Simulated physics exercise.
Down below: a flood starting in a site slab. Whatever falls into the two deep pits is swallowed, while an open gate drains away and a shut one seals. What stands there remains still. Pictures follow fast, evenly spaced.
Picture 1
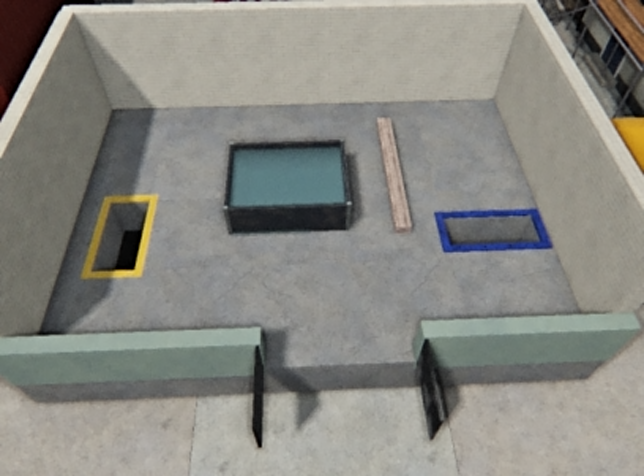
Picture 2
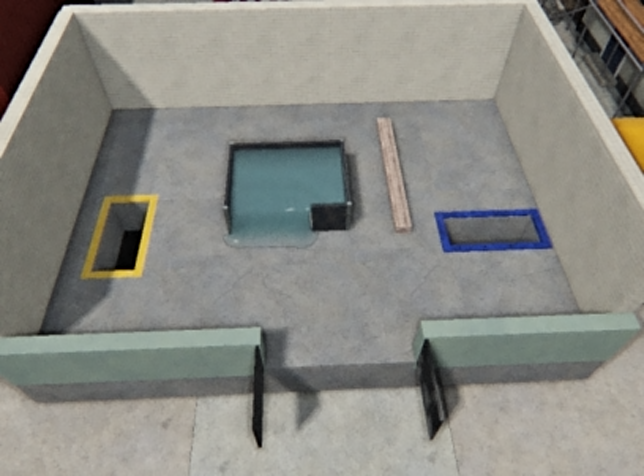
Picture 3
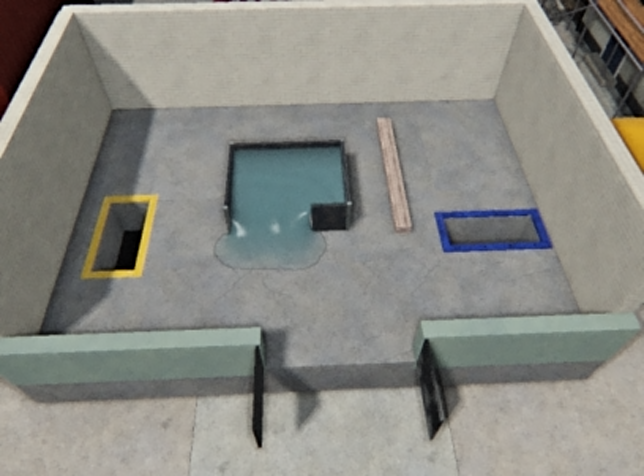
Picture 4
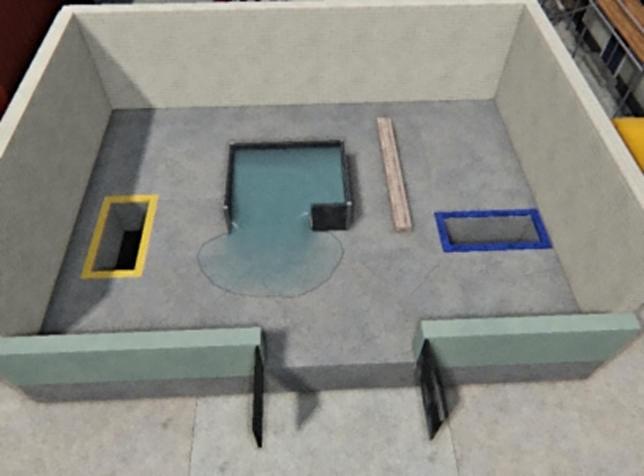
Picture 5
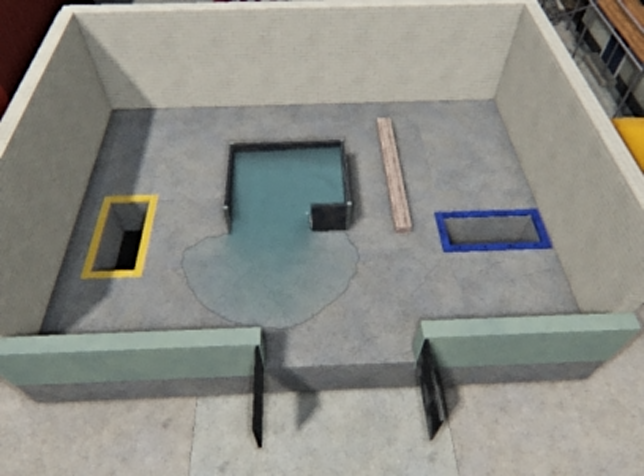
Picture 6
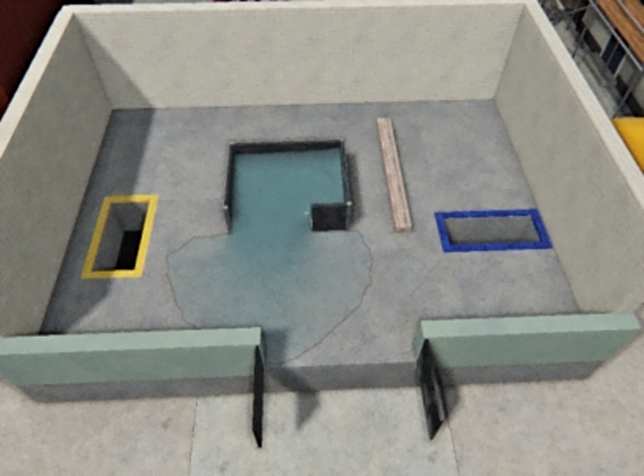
Water pouring from a gap in the front of a dark-edged tank, spreading in a widening pool across a walled grey slab.
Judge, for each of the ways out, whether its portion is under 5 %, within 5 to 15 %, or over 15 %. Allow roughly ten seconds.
In the end the gate takes in a considerable amount - past fifteen per cent. The yellow pit takes in a considerable amount - past fifteen per cent. The blue pit takes in a trifling amount - short of five per cent.
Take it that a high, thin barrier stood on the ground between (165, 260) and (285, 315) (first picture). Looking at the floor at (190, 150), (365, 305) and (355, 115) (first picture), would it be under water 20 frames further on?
In order: Wet; wet; dry.
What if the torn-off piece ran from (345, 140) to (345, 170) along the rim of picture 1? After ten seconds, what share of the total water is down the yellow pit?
About 2 percent ends up in the yellow pit, by my reckoning.
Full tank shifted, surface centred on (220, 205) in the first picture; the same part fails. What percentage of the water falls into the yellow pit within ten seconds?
Share in the yellow pit - 30 %.
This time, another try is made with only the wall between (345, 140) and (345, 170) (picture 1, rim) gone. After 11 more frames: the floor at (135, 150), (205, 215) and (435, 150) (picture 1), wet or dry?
Unsoaked, then unsoaked, then soaked.
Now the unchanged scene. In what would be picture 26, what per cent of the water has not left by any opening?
I'd put it at about 74 per cent.
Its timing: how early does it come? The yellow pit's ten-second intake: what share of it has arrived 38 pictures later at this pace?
Around 55 in a hundred.
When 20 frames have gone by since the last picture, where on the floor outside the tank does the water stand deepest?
Around (30, 361).
A moment on, water covers 15 % of the floor; the gate 5 %, the yellow pit 0 %, the blue pit 0 %.
Next, water covers 20 % of the floor; the gate 15 %, the yellow pit 0 %, the blue pit 0 %.
Then, water covers 25 % of the floor; the gate 25 %, the yellow pit 1 %, the blue pit 0 %.
Later, water covers 30 % of the floor; the gate 36 %, the yellow pit 12 %, the blue pit 0 %.
In the end, water covers 35 % of the floor; the gate 42 %, the yellow pit 21 %, the blue pit 0 %.
